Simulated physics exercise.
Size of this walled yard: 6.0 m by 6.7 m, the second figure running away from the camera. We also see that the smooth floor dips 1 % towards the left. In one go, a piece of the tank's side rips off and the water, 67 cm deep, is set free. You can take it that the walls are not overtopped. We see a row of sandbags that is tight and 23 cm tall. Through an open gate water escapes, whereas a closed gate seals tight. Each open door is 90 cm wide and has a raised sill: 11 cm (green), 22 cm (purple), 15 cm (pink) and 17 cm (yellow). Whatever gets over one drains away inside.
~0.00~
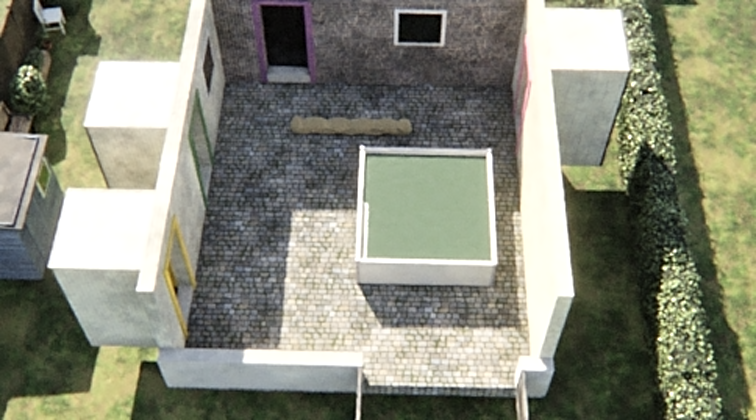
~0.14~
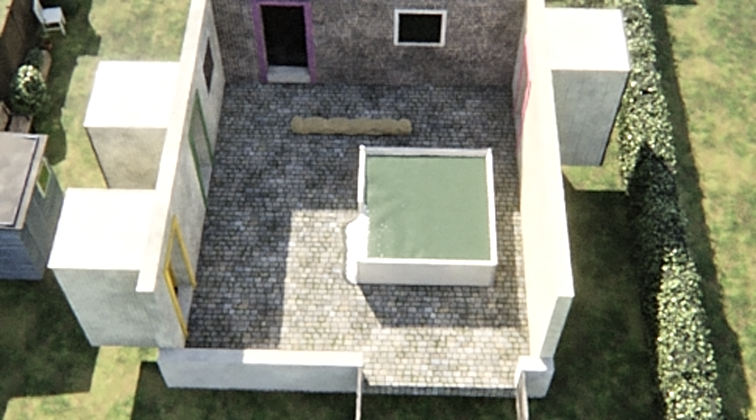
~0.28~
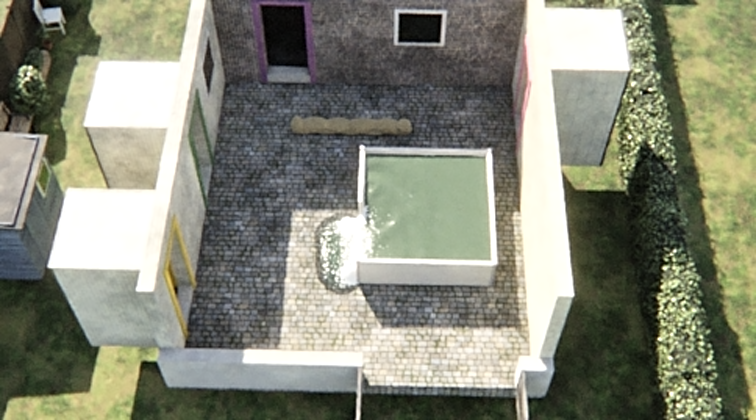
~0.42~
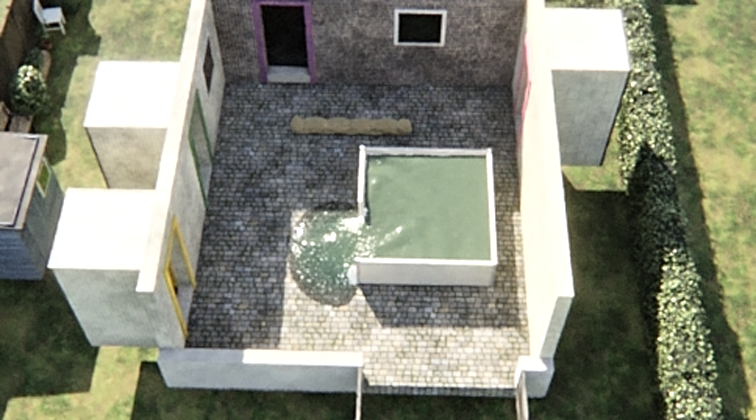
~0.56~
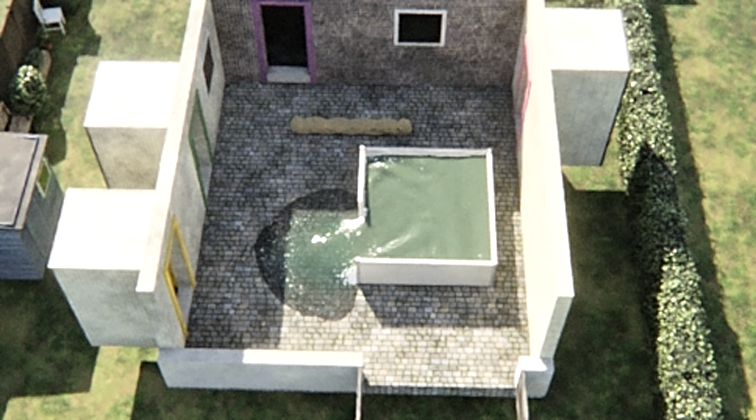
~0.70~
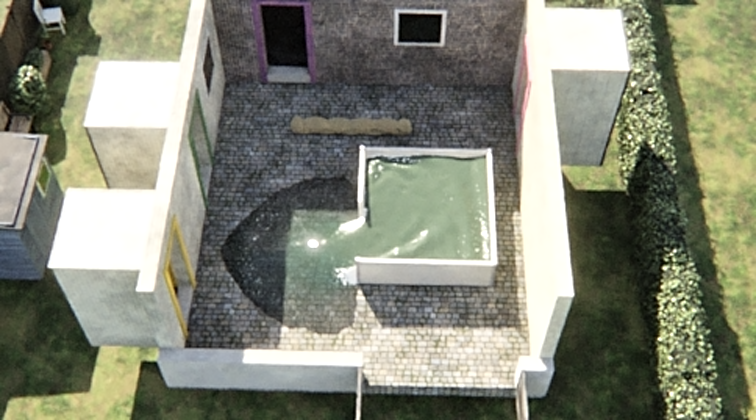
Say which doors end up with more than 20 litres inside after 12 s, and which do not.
Green door more than 20 litres inside, purple door not more than 20 litres inside, pink door not more than 20 litres inside, yellow door more than 20 litres inside.
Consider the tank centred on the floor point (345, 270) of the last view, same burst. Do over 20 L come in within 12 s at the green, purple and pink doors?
Result - green door does not exceed it, purple door does not exceed it, pink door does not exceed it.
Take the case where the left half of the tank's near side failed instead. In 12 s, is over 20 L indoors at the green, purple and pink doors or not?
So green stays lower, purple stays lower, pink stays lower.
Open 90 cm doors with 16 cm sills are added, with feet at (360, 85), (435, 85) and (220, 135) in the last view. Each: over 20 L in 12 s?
Check each in turn: The first fails, the second fails, the third fails.
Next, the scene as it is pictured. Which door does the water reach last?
Pink.
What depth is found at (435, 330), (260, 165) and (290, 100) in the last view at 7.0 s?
Around 4 cm, 7 cm and 15 cm.
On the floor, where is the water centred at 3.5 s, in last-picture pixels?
The water's centre sits at about (332, 242).
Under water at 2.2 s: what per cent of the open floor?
35 %.
After 1.4 s water covers 30 % of the floor and is deepest (40 cm) near (354, 264); green door 15 cm at the sill, 0 L in, purple door not reached, pink door not reached, yellow door 24 cm at the sill, 0 L in.
After 2.2 s water covers 35 % of the floor and is deepest (50 cm) near (182, 368); green door 21 cm at the sill, 17 L in, purple door not reached, pink door not reached, yellow door 31 cm at the sill, 29 L in.
After 3.5 s water covers 45 % of the floor and is deepest (30 cm) near (198, 261); green door 17 cm at the sill, 58 L in, purple door 14 cm at the sill, 0 L in, pink door not reached, yellow door 26 cm at the sill, 110 L in.
After 7.0 s water covers 85 % of the floor and is deepest (20 cm) near (182, 368); green door 12 cm at the sill, 93 L in, purple door 16 cm at the sill, 0 L in, pink door 8 cm at the sill, 0 L in, yellow door 19 cm at the sill, 146 L in.
After 12.0 s water covers 95 % of the floor and is deepest (14 cm) near (499, 242); green door 8 cm at the sill, 95 L in, purple door 11 cm at the sill, 0 L in, pink door 10 cm at the sill, 0 L in, yellow door 11 cm at the sill, 149 L in.
